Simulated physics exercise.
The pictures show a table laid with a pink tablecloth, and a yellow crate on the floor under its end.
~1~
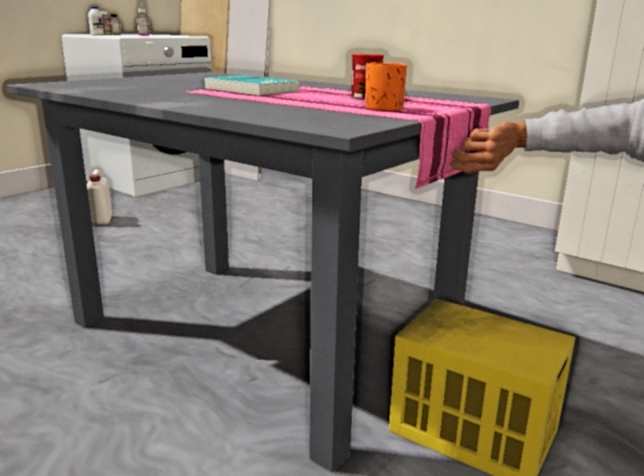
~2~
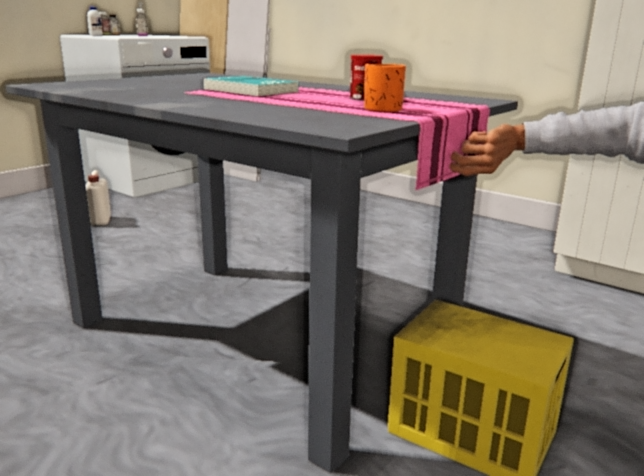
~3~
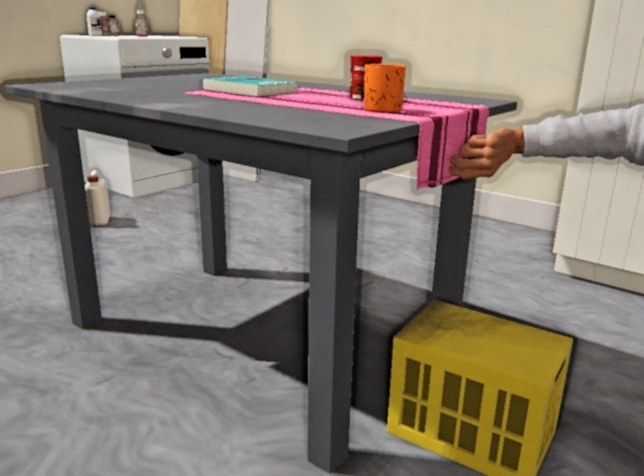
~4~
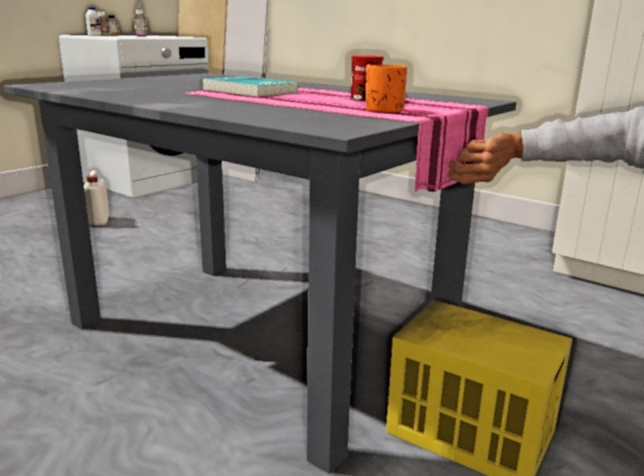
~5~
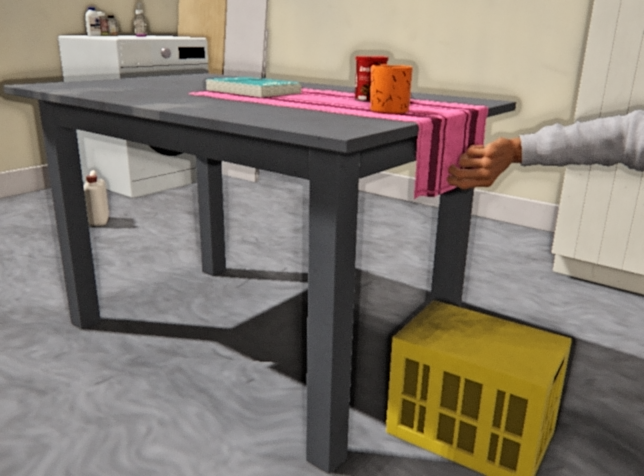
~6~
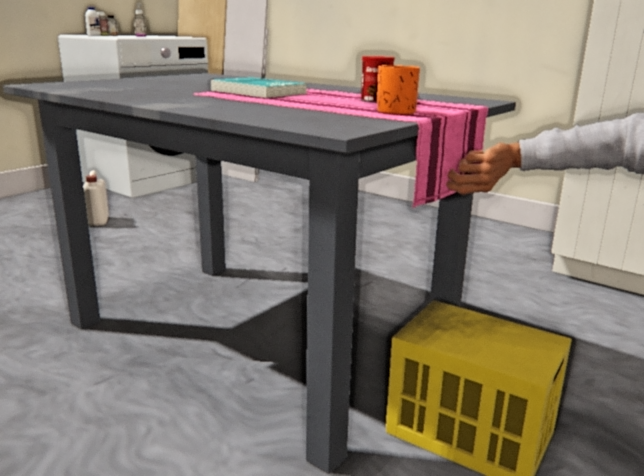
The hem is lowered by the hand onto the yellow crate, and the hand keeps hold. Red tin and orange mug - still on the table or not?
Red tin: Not on it; orange mug: Not on it.
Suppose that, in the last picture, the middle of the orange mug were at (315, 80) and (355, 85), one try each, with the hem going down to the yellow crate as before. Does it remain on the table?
The first case sees it leave the top; the second case sees it leave the top.
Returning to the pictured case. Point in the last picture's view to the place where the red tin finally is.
It settles near (503, 296).
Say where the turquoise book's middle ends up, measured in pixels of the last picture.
The middle of it sits at pixel (357, 97).
Then, 0.88 s past the final frame, hem going down; tin carried along near (437, 84); mug down below near (479, 273).
Then, 1.70 s past the final frame, hem on the crate; tin down below near (503, 296); mug down below near (480, 313).
When it is over, hem on the crate; tin down below near (503, 296); mug down below near (480, 313). The red tin goes over the edge and the orange mug is carried off the end.
